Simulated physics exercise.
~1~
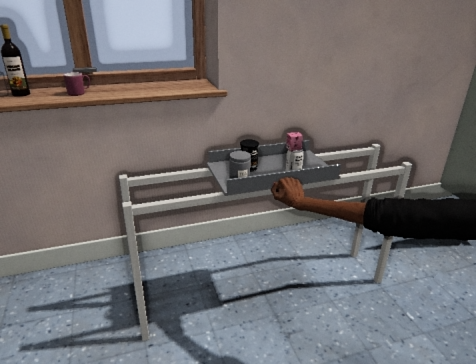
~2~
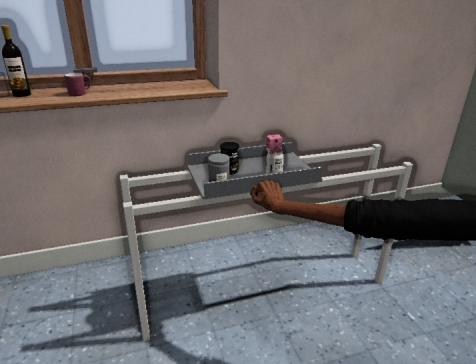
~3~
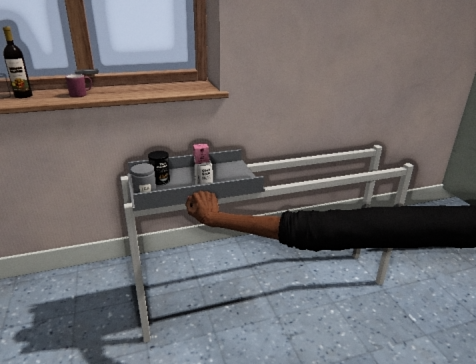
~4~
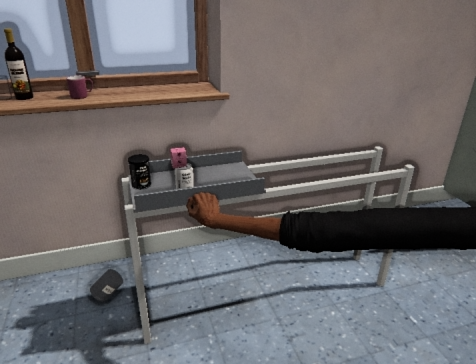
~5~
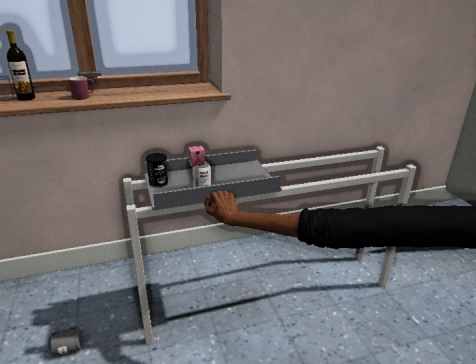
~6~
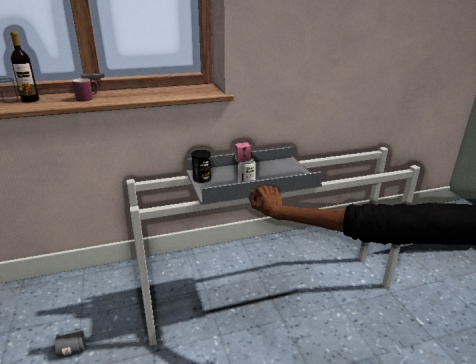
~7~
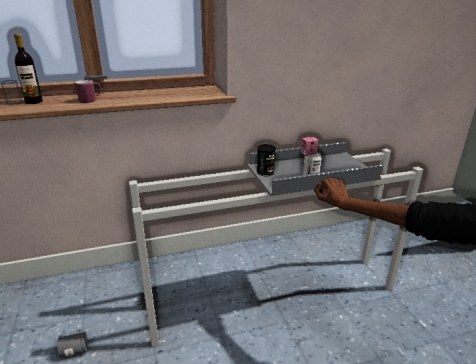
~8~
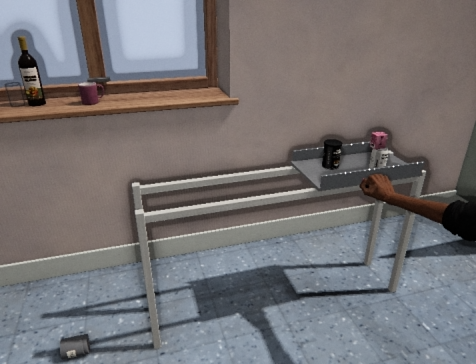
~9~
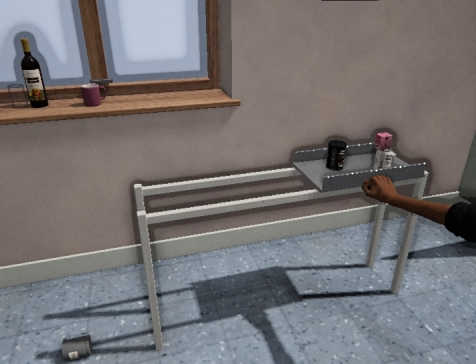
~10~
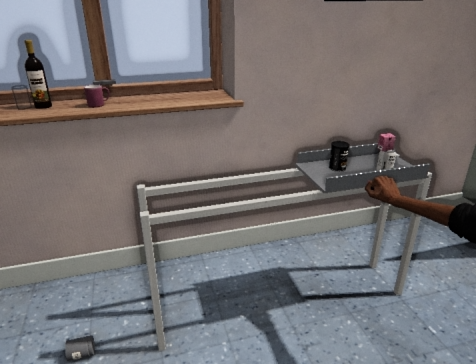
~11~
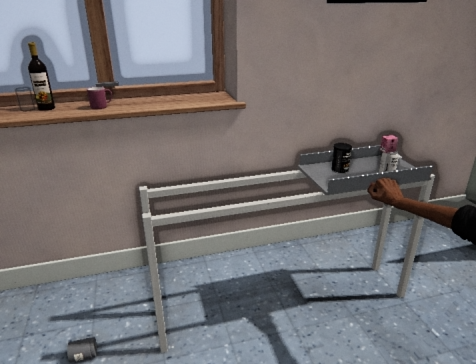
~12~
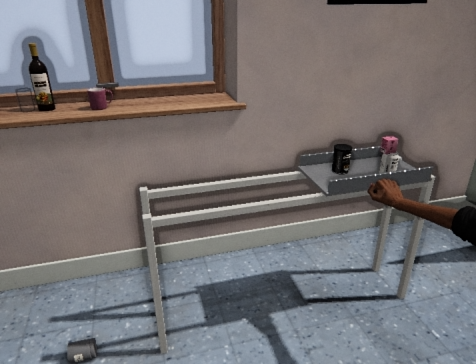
Grey tray on rails sliding left under a hand, a grey jar dropping to the floor, then tray sliding right and stopping.
